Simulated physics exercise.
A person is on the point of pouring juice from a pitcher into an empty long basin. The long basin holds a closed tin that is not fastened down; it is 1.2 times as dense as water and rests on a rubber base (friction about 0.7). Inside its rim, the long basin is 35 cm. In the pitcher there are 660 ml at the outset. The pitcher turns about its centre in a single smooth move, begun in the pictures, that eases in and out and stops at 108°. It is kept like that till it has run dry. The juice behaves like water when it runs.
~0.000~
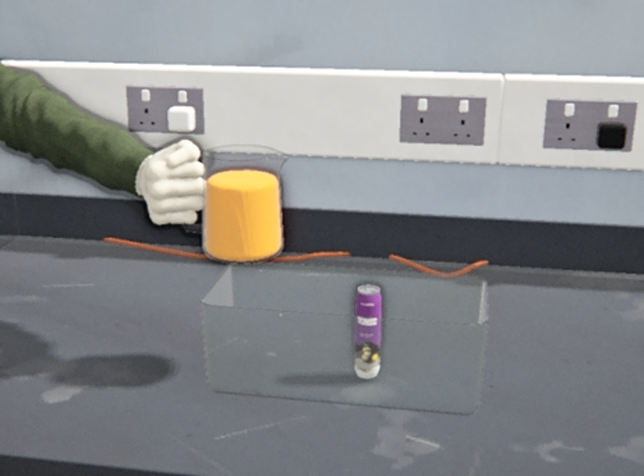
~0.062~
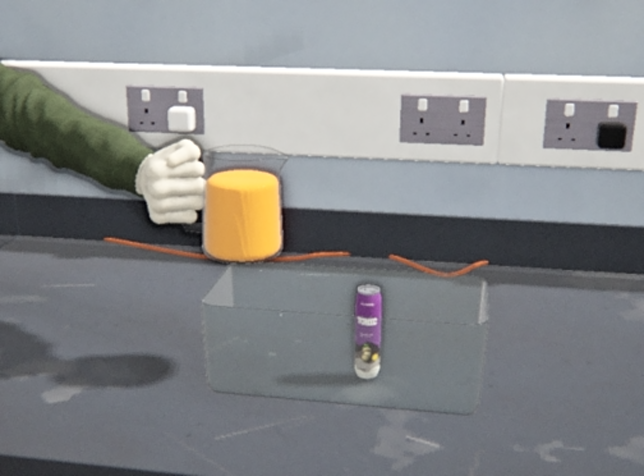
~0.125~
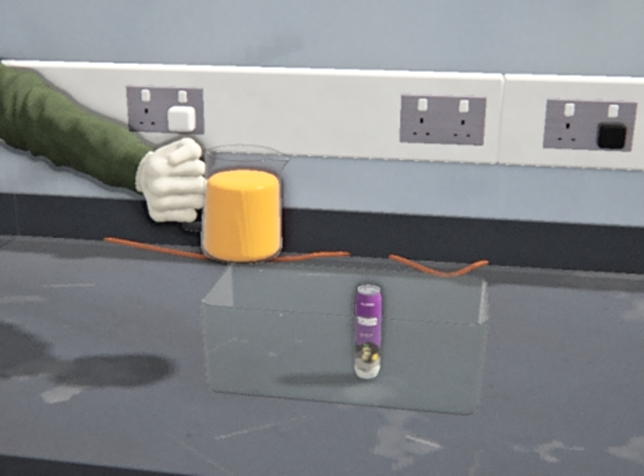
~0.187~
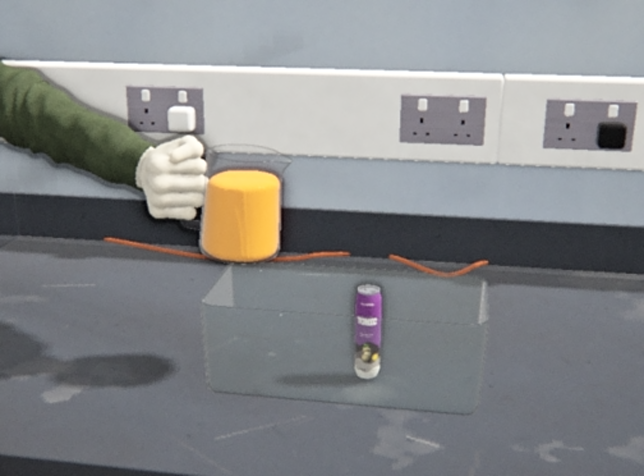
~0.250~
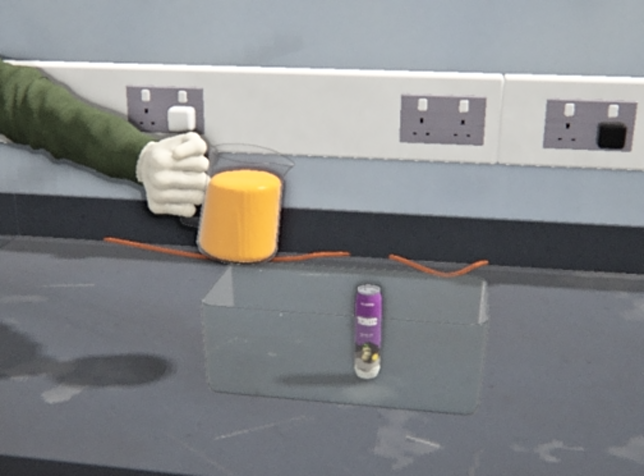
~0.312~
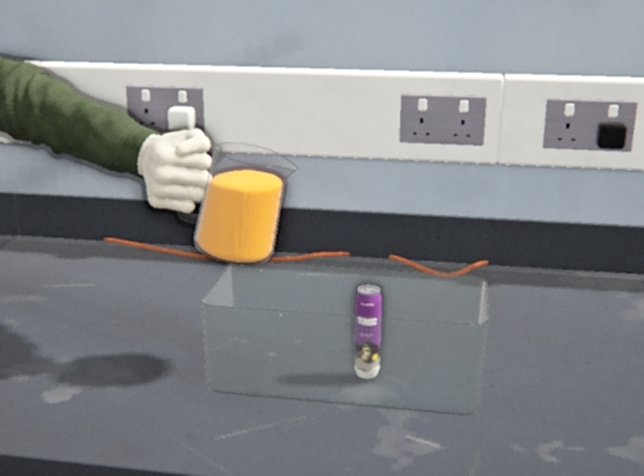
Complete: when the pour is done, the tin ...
... remains on its base.
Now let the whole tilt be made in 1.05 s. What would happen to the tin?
The tin stays on its base.
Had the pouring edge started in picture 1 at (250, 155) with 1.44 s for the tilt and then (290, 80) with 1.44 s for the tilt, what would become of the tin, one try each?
The tin stays vertical the first time and overturns the second time.
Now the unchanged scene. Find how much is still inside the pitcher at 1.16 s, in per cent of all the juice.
I reckon near 42 per cent still sits there.
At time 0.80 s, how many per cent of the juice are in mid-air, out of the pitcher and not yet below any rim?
Near 6 per cent at that moment.
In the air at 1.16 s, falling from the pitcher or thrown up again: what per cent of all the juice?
Something like 16 per cent is in the air then.
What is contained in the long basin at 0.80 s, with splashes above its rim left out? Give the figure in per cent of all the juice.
About 1 per cent.
After 0.80 s the tilt is 63° and 93 per cent is still to pour; the tin stands where it began.
After 1.16 s the tilt is 98° and 41 per cent is still to pour; the tin stands where it began.
After 1.53 s the tilt is 108° and 4 per cent is still to pour; the tin stands 1 cm from where it began.
After 1.94 s the tilt is 108° and 0 per cent is still to pour; the tin stands 1 cm from where it began.
In the end the tin stands 1 cm from where it began.
